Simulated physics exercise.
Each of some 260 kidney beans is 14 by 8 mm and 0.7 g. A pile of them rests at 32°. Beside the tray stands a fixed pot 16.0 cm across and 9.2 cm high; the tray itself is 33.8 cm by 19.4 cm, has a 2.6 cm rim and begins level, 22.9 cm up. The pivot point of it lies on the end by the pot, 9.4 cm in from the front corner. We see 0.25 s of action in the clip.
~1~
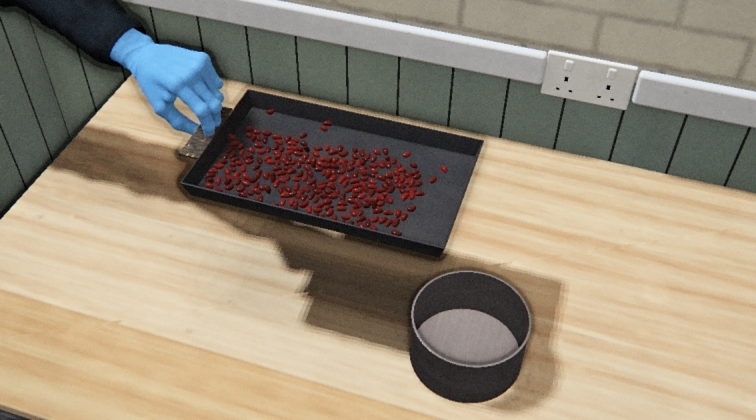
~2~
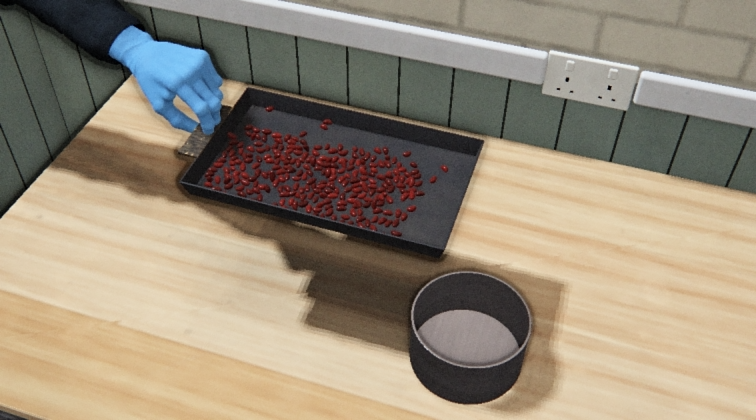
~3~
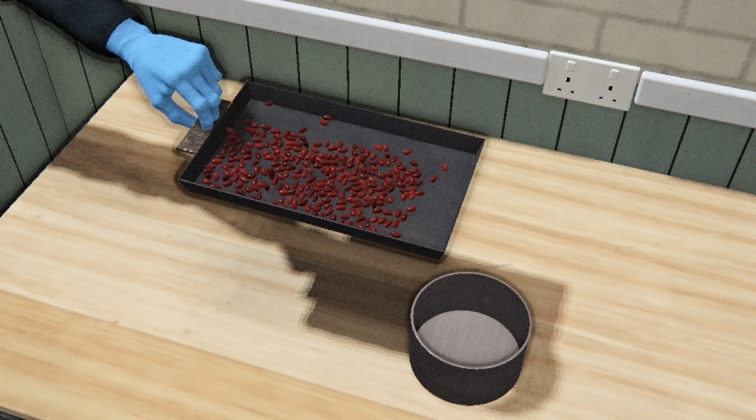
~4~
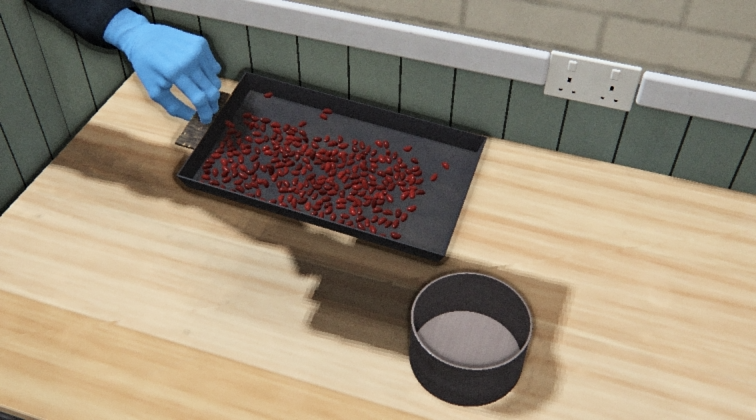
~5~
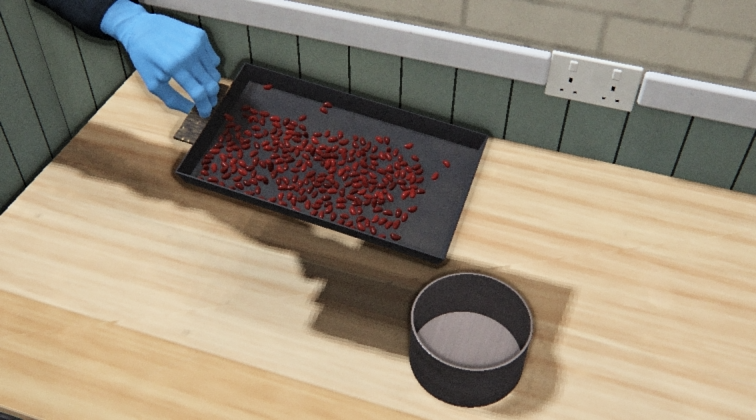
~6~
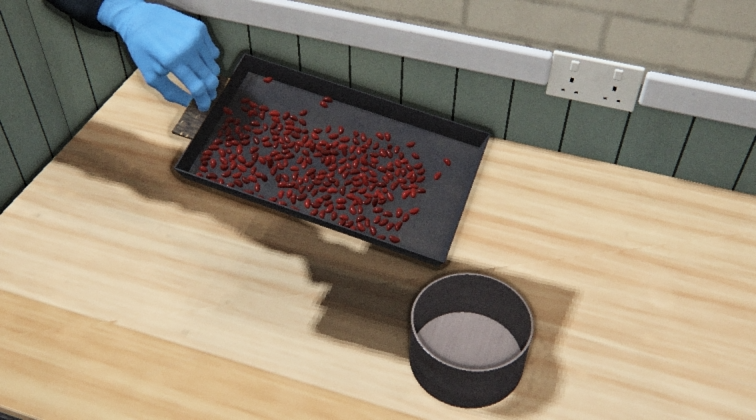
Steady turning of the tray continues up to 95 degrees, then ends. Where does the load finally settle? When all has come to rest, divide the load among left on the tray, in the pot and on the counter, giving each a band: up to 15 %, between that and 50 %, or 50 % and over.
Tray: Up to 15 %; pot: 50 % and over; counter: Between 15 and 50 %.
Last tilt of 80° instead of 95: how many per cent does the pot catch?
You'd end up with some 70 % in the pot.
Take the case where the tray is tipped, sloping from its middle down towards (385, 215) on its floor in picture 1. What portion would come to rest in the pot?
About 90 per cent.
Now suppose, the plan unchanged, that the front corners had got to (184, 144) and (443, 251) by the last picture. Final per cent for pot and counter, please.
Split: Pot = 95, counter = 5.
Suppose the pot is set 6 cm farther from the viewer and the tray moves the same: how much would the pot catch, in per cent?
Then close to 5 per cent.
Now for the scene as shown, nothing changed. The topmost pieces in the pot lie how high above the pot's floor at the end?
Around 2.0 cm above the floor.
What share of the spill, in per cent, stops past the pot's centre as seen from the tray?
Roughly 10 percent of the spill.
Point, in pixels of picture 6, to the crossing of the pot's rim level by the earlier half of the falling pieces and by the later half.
It passes about (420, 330) first and (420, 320) afterwards.
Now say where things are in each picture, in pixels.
Tray tilt 0 degrees, front corners at (188, 180) and (440, 243); middle of the pieces at (323, 183); pot at (471, 316), in the first picture.
Tray tilt 1 degrees, front corners at (187, 179) and (440, 244); middle of the pieces at (323, 183), in the second picture.
Tray tilt 3 degrees, front corners at (186, 177) and (440, 246); middle of the pieces at (322, 181), in the third picture.
Tray tilt 6 degrees, front corners at (185, 173) and (440, 249), lowest corner right front; middle of the pieces at (322, 178), in the fourth picture.
Tray tilt 10 degrees, front corners at (183, 169) and (441, 252), lowest corner right front; middle of the pieces at (322, 176), in the fifth picture.
Tray tilt 13 degrees, front corners at (182, 166) and (441, 255), lowest corner right front; middle of the pieces at (322, 173); pot at (472, 319), in the sixth picture.
Then, 0.56 s after the last picture, tilt 51 degrees; the tray holds 100 %, the pot 0 %.
Then, 0.94 s after the last picture, tilt 77 degrees; the tray holds 75 %, the pot 5 %.
Then, 1.41 s after the last picture, tilt 95 degrees; the tray holds 5 %, the pot 65 %.
In the end, tray 0 %, pot 70 %, counter 30 %.
